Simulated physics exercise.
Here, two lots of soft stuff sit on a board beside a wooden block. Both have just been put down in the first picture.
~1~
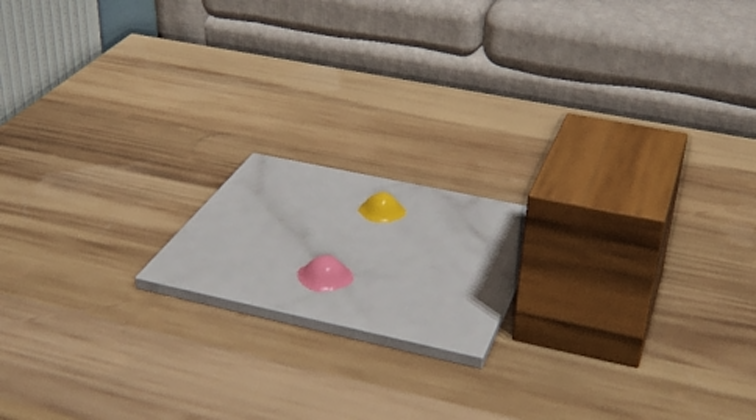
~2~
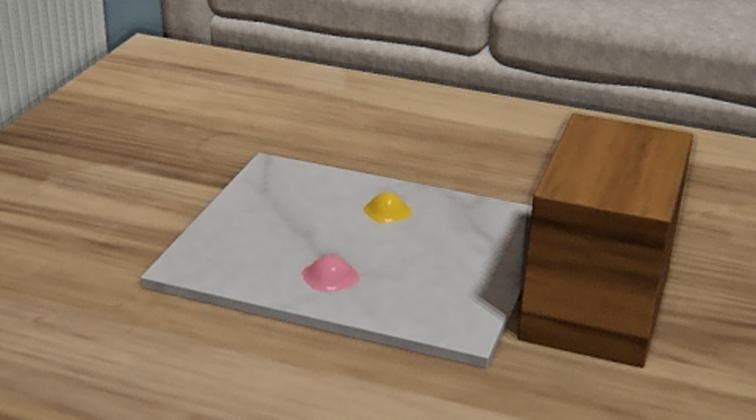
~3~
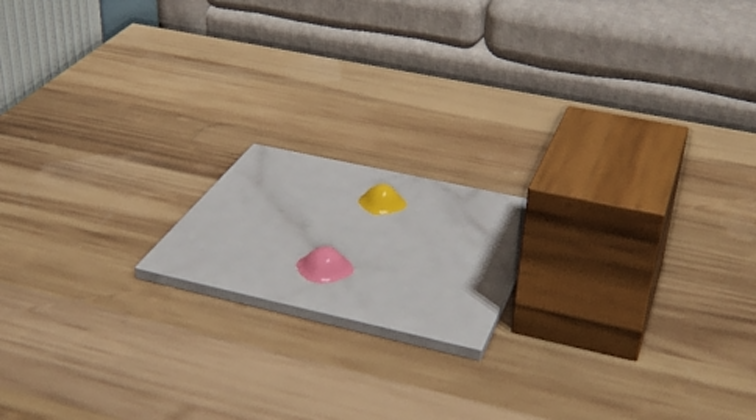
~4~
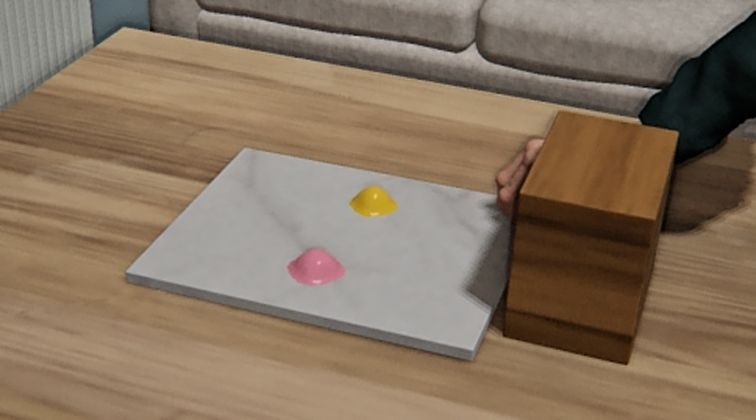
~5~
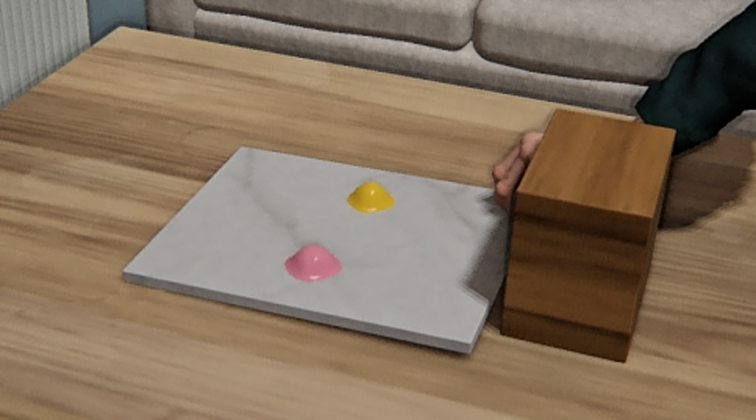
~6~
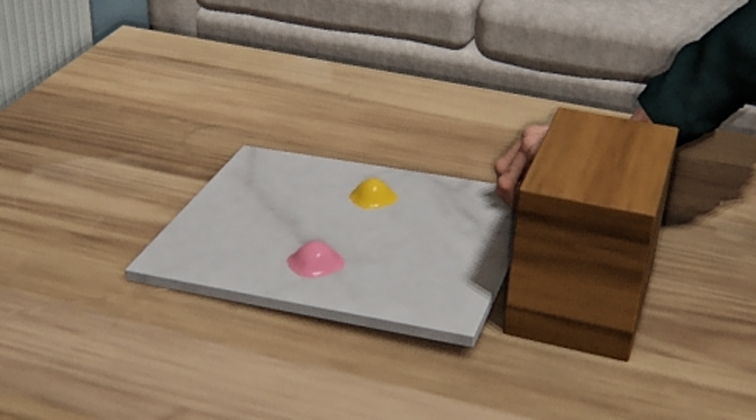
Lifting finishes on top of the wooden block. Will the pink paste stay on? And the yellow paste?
I'd say the pink paste keeps its place and the yellow paste keeps its place.
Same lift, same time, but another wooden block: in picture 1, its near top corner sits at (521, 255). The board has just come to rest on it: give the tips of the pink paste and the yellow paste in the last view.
At (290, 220), then at (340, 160).
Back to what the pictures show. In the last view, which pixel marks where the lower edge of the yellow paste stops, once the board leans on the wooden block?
Near (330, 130), roughly.
Shortly, slope about 29°; the pink paste has not moved; the yellow paste has not moved.
Then, the pink paste has not moved; the yellow paste has not moved.
At the finish, slope about 29°; the pink paste has not moved; the yellow paste has not moved.
